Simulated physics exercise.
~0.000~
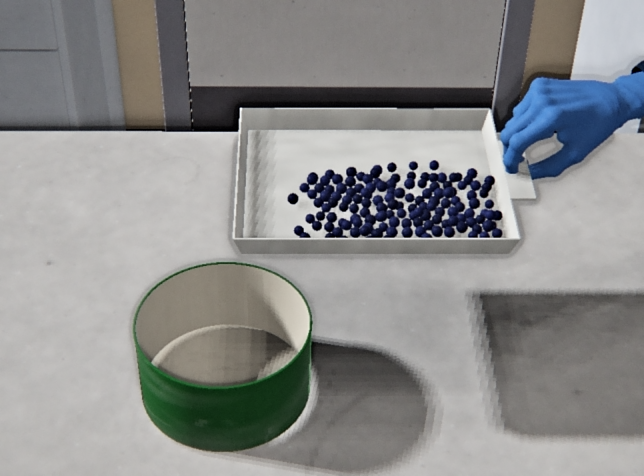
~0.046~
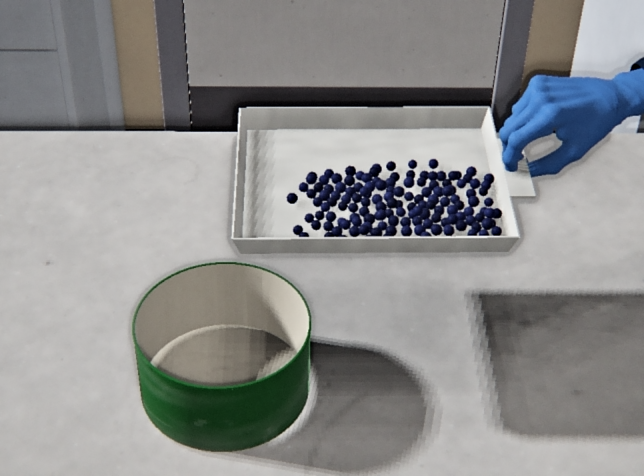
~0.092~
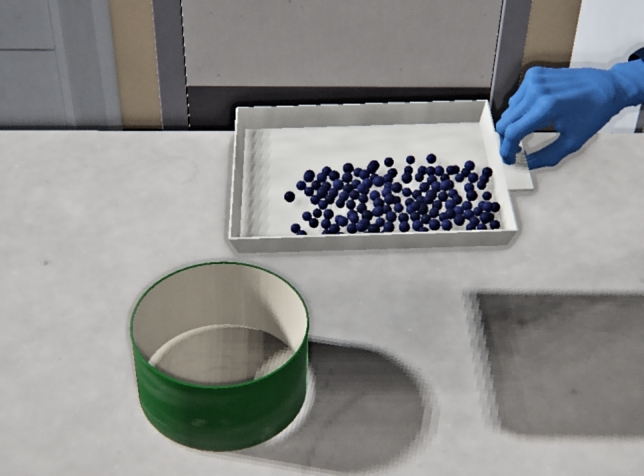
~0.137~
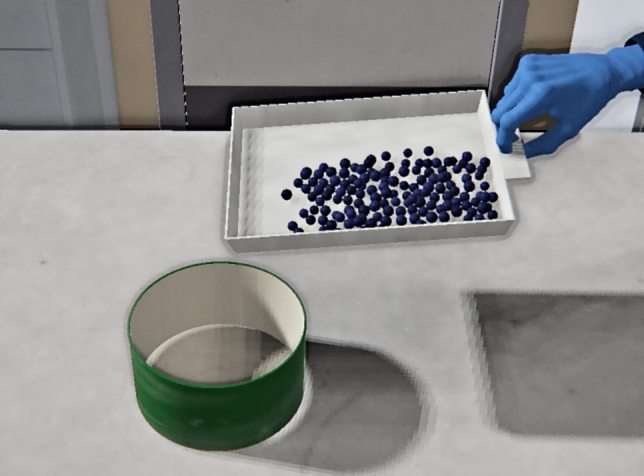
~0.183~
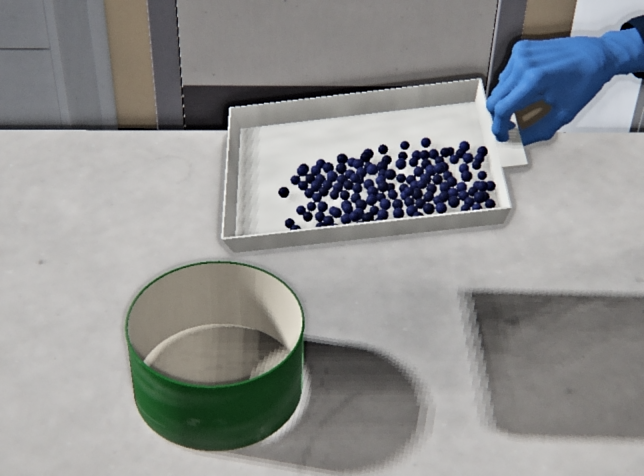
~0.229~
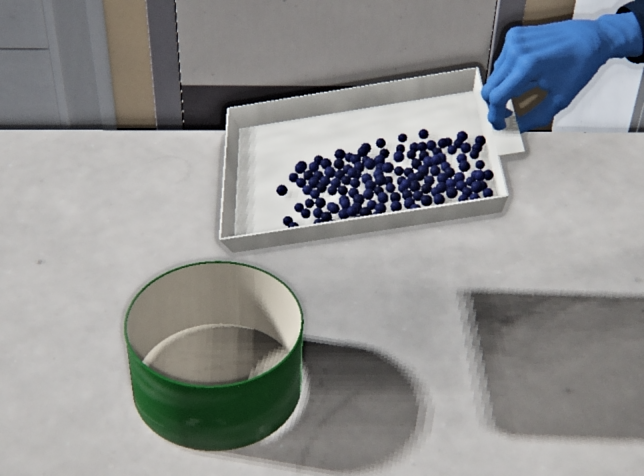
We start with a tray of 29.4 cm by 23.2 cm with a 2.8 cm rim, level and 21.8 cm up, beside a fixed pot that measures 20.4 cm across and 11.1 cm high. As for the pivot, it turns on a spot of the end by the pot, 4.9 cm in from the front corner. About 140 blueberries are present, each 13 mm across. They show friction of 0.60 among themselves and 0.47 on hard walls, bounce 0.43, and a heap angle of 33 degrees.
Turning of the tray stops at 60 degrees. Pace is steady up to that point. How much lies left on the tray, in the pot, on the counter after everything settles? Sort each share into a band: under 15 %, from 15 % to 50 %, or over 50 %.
Tray: Over 50 %; pot: Under 15 %; counter: Under 15 %.
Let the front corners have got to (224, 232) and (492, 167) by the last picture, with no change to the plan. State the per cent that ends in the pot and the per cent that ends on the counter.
You'd end with pot at 10 and counter at 20.
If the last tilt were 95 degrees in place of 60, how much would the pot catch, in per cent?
Around 50 per cent, then.
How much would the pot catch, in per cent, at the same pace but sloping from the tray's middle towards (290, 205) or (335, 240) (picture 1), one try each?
The share comes to about 5 in a hundred, then about 0 in a hundred.
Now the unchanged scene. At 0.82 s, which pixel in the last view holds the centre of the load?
By then the middle of the load sits around (250, 182).
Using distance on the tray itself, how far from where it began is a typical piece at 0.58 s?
6 cm.
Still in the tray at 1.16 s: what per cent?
About 95%.
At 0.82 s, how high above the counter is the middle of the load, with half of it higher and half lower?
About 26 cm.
After 0.58 s, tilt 35 degrees; the tray holds 100 %, the pot 0 %.
After 0.82 s, tilt 51 degrees; the tray holds 100 %, the pot 0 %.
After 1.16 s, tilt 60 degrees; the tray holds 95 %, the pot 5 %.
At rest (1.7 s), tray 95 %, pot 5 %, counter 5 %.
